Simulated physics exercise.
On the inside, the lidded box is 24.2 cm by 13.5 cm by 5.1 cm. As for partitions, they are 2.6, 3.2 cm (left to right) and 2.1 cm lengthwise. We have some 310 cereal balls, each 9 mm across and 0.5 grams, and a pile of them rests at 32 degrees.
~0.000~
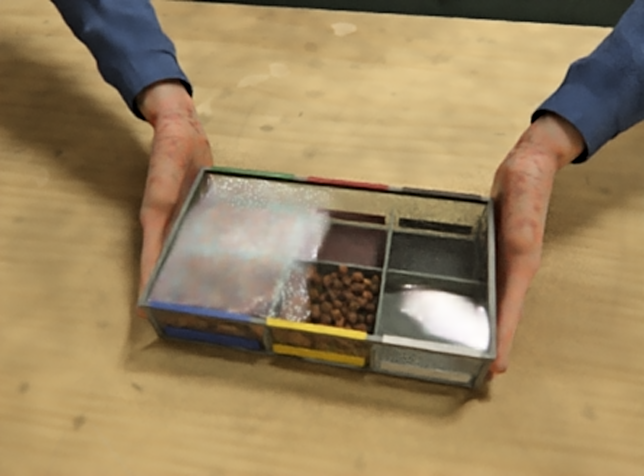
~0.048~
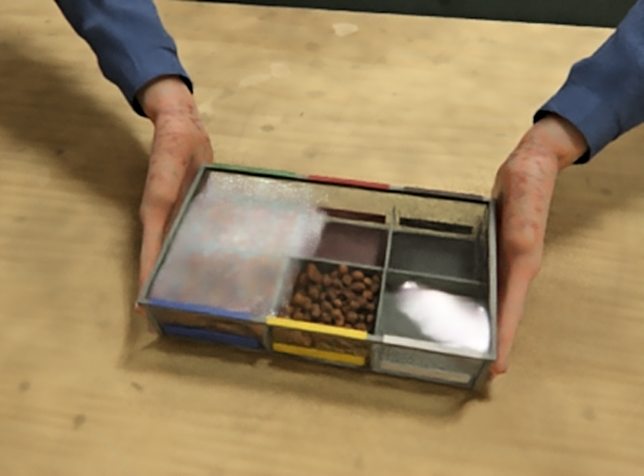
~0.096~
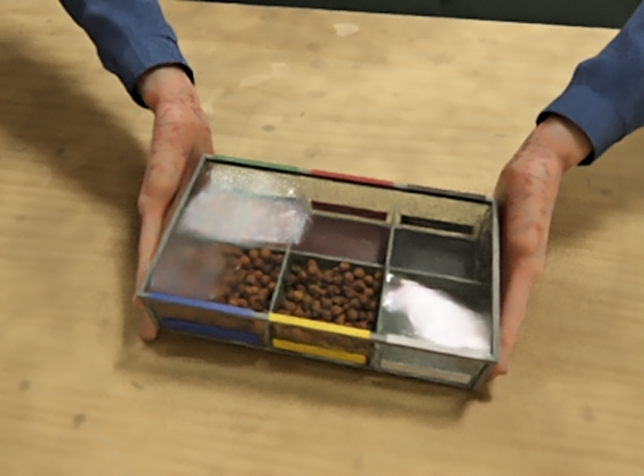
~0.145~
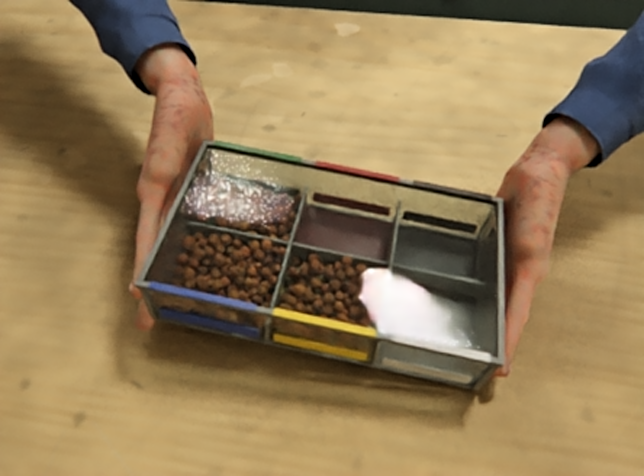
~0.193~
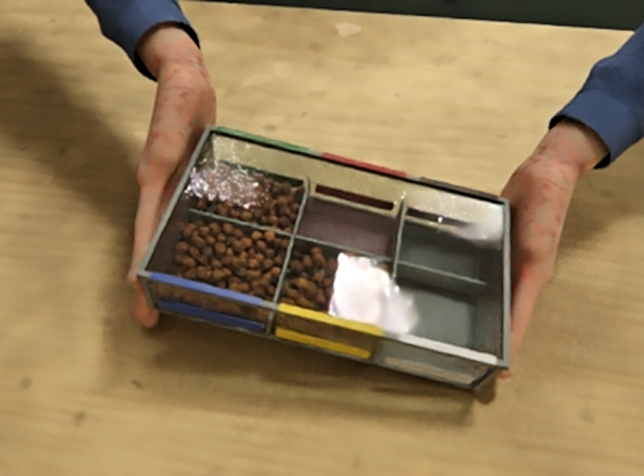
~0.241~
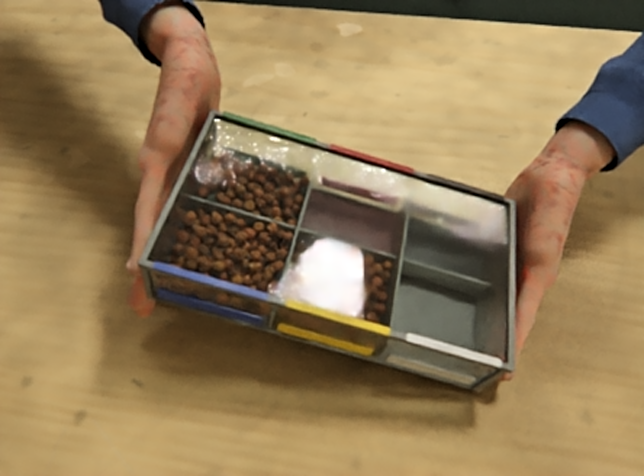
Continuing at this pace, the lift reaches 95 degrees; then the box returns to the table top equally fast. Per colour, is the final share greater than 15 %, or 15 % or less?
As I see it, red: Holds a share within the limit; blue: Holds a share within the limit; green: Holds a share within the limit; yellow: Holds a share past the limit; white: Holds a share past the limit; black: Holds a share within the limit.
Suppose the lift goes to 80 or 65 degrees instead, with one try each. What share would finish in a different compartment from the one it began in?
I'd put them near 35 and 10 percent in that order.
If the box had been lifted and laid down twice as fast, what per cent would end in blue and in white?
You'd end up with blue at 5 percent and white at 30 percent.
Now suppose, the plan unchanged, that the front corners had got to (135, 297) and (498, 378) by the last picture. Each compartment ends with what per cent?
It comes out as red at 0 percent, blue at 35 percent, green at 0 percent, yellow at 55 percent, white at 5 percent and black at 0 percent.
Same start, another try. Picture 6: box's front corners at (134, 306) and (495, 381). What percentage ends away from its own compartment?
Estimate: Near 35 %.
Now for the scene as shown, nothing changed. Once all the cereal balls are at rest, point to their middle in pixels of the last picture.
I'd put it at about (356, 315).
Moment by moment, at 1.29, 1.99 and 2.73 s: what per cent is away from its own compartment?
I'd put the three at close to 15, 60 and 60.
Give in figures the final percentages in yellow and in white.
Yellow 55 %, white 25 %.
Then, at 1.29 s, tilt 95 degrees; blue 35 %, green 20 %, yellow 40 %, white 5 %.
After 1.99 s, tilt 43 degrees; red 5 %, blue 10 %, green 5 %, yellow 55 %, white 25 %, black 5 %.
After 2.73 s, tilt 0 degrees; red 5 %, blue 10 %, green 5 %, yellow 55 %, white 25 %, black 5 %.
At rest (3.2 s), red 5 %, blue 10 %, green 5 %, yellow 55 %, white 25 %, black 5 %.
